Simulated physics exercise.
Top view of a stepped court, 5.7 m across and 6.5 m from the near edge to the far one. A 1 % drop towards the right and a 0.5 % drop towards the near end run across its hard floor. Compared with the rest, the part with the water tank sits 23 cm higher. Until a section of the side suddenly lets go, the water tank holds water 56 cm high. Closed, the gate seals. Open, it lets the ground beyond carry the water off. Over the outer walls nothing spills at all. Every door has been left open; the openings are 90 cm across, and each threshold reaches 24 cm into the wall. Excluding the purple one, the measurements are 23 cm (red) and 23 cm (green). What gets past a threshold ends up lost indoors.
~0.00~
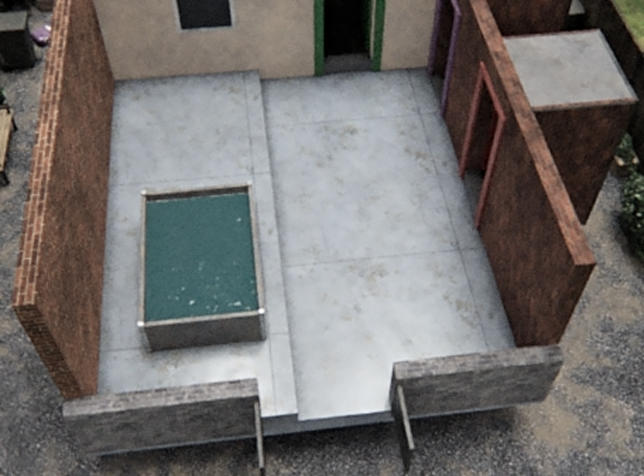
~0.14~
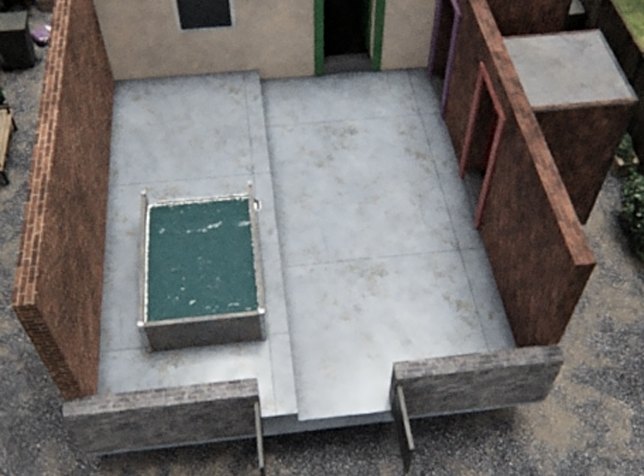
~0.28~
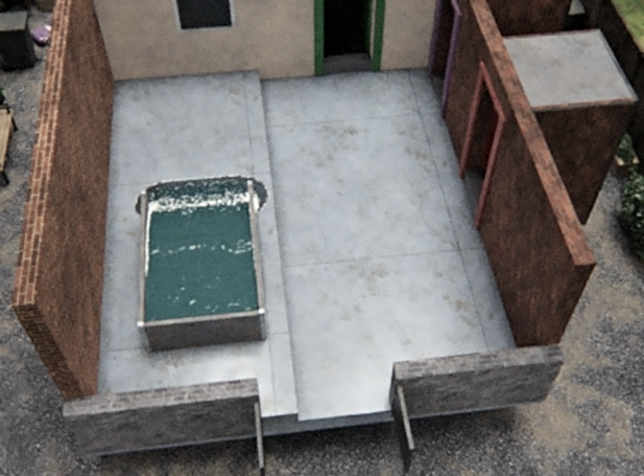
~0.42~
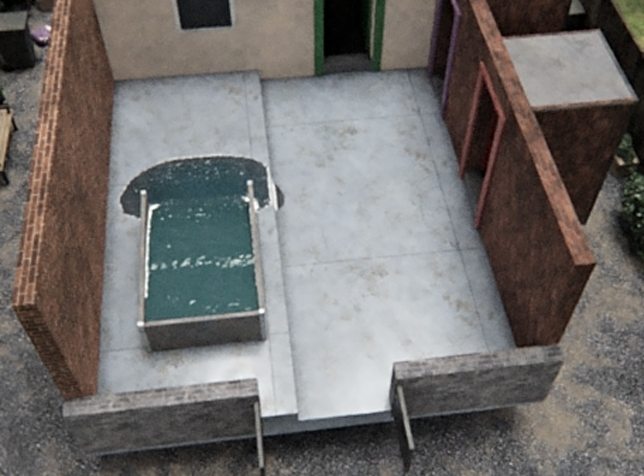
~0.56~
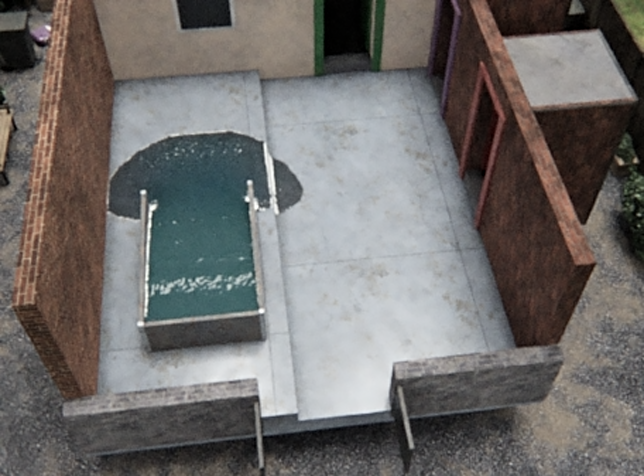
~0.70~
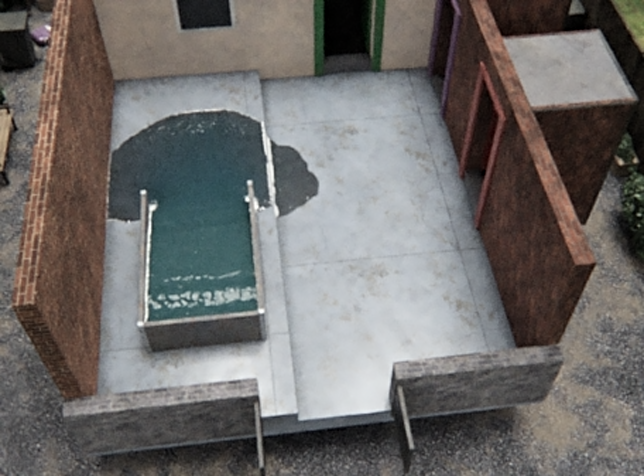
Water pours from the far side of a tank and spreads across the grey floor.
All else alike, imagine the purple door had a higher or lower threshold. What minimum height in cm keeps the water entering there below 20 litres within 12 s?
About 19 cm.
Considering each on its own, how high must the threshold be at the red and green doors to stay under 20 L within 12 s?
About 5.5 cm at red and 7.5 cm at green.
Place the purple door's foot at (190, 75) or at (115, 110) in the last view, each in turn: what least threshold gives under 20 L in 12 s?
About 20 and 17 cm.
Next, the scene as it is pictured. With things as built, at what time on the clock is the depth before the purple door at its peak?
The level tops out near 5.0 seconds.
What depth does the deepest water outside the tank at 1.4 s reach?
Up to some 24 centimetres, I'd say.
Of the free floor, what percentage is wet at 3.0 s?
Approximately 40 % of the floor.
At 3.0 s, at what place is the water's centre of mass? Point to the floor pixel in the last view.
Centre estimate: (223, 148) px, approximately.
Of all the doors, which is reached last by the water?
Red.
After 1.4 s water covers 30 % of the floor, deepest (24 cm) near (214, 211); it has not reached the purple door.
After 3.0 s water covers 40 % of the floor, deepest (30 cm) near (422, 67); 7 cm at the purple door, 0 litres in over its 9 cm threshold.
After 12.0 s water covers 90 % of the floor, deepest (12 cm) near (519, 379); 7 cm at the purple door, 189 litres in over its 9 cm threshold.
At the purple door as built, the water arrived by 3.0 s and peaked near 21 cm at 5.2 s.
With a threshold of 17.5 cm, 32 litres would have come in within the 12 s; with 20.5 cm, 10 litres. So under 20 litres takes about 19 cm.
